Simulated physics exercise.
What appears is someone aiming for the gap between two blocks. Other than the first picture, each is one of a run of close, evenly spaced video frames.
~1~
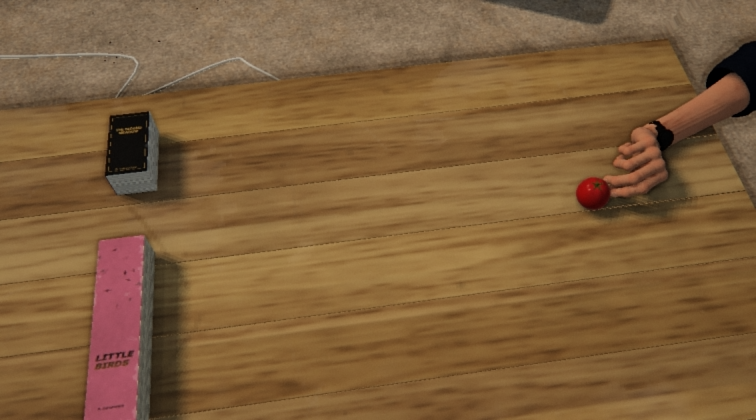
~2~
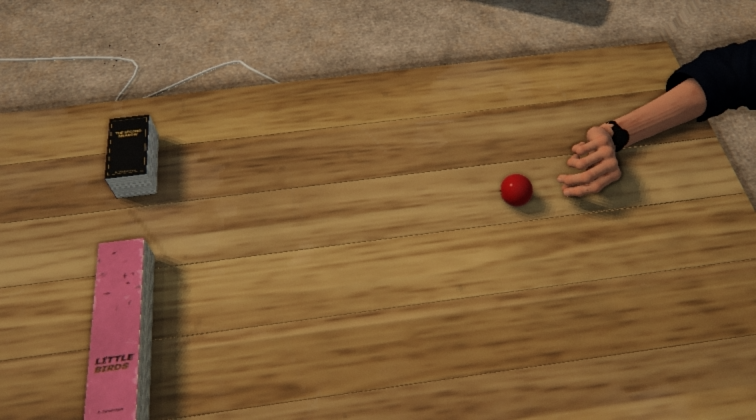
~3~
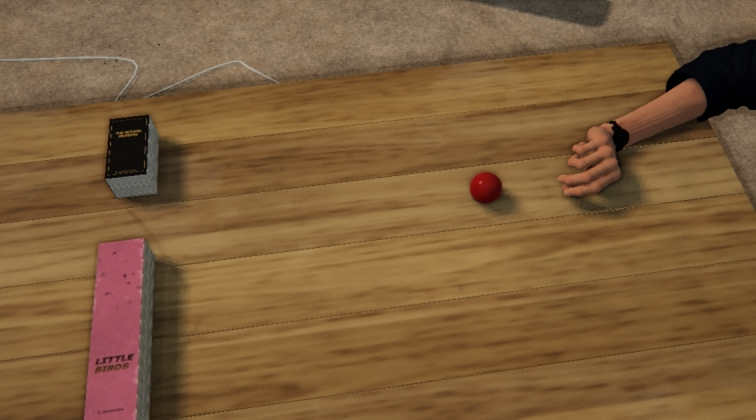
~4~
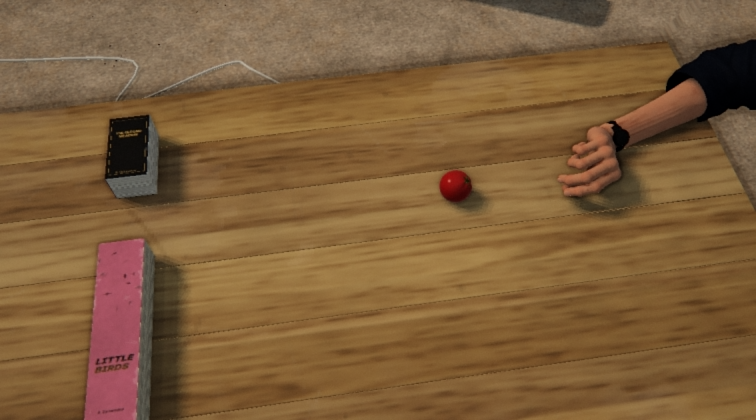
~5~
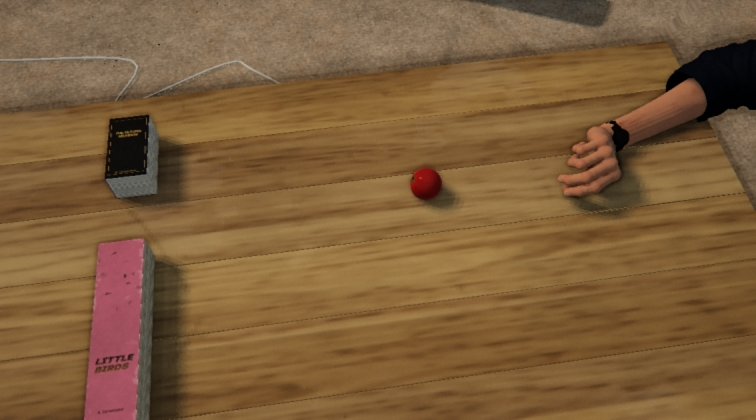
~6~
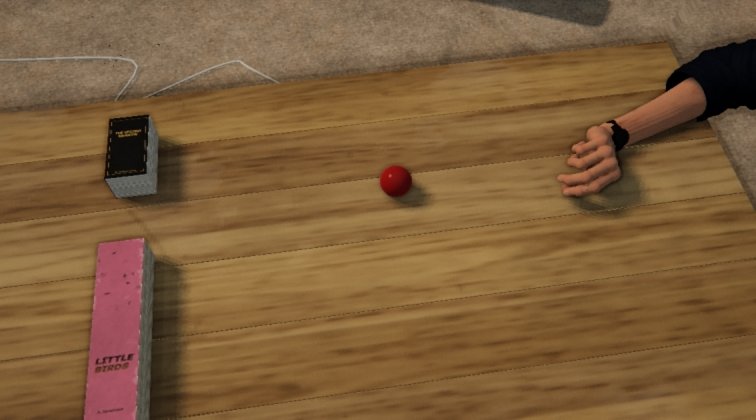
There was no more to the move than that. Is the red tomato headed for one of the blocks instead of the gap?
It is denied passage.
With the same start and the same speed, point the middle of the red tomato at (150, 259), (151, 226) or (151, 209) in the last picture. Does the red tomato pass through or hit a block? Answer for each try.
Each time, it knocks into a block; makes it past; makes it past.
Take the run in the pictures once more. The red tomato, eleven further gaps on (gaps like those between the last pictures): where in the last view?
It should be at about (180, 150).
Then, 0.30 s after the last picture, red tomato heading on near (181, 167).
Then, 0.92 s after the last picture, red tomato coming back near (191, 112).
By the end, the red tomato bounces off.
